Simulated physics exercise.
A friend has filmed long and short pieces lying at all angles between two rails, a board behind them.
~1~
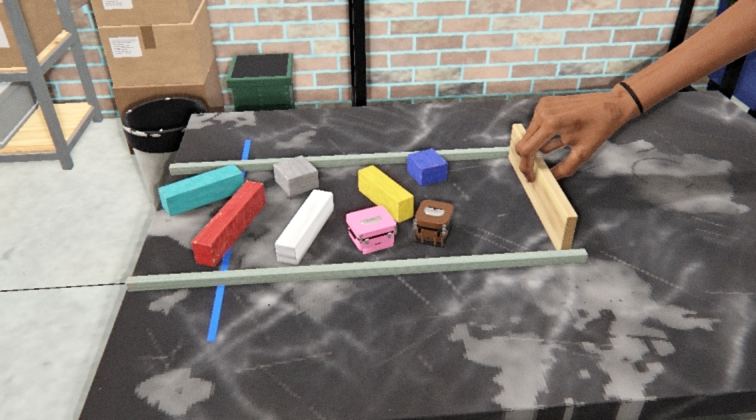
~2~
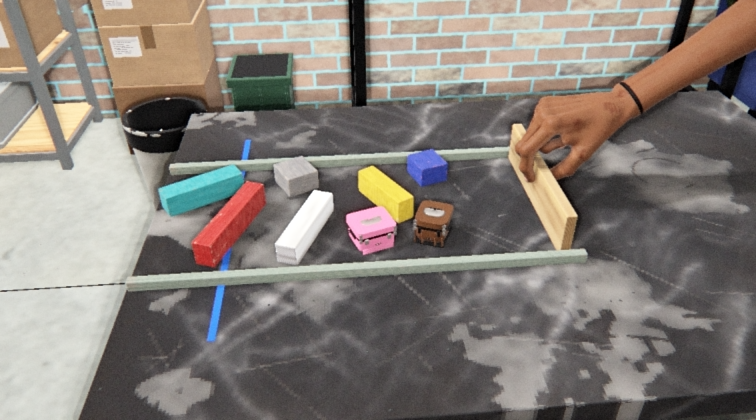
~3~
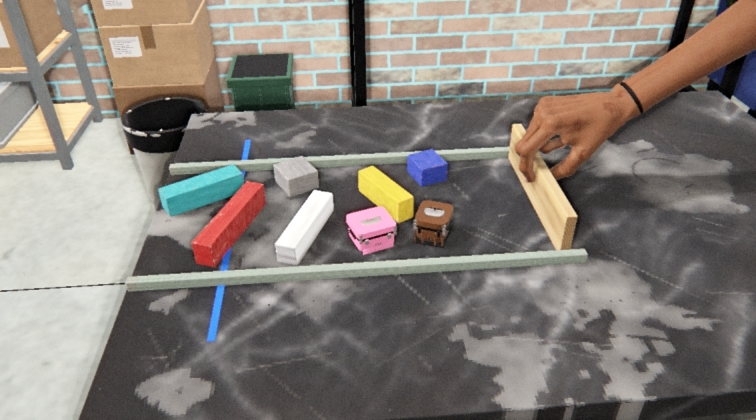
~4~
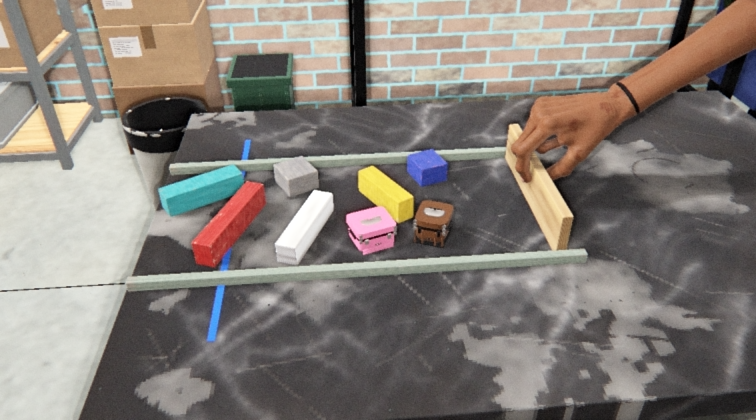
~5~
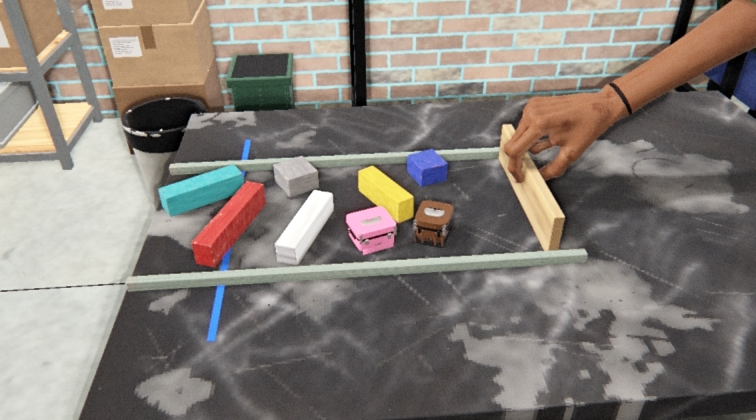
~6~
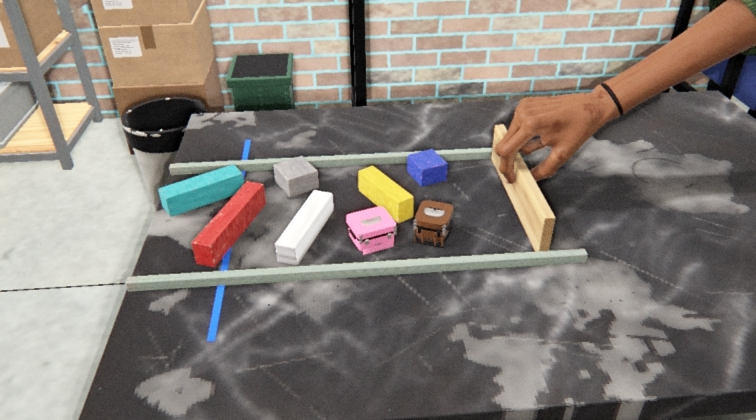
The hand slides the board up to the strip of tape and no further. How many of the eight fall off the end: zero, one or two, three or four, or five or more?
As it turns out, the number that fall off is one or two.
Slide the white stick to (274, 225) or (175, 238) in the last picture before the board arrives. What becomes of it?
In turn it survives; tumbles off.
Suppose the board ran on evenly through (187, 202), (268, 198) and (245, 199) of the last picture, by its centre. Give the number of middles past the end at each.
Past the end: 5, 0 and 1.
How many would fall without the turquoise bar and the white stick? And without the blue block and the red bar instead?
Fallen: 0, and 0 in the other try.
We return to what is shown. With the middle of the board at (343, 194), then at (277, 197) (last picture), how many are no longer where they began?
By then 6, and 8.
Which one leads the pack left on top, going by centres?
That is the white stick.
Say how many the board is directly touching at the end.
The number is 3.
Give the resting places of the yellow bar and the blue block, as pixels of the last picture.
About (224, 203), and the other about (225, 175).
Early on, none off yet; turquoise bar at rest near (203, 190); red bar at rest near (232, 222); grey block at rest near (296, 176).
Finally, the number that fall off is one or two; lost, red bar and turquoise bar.
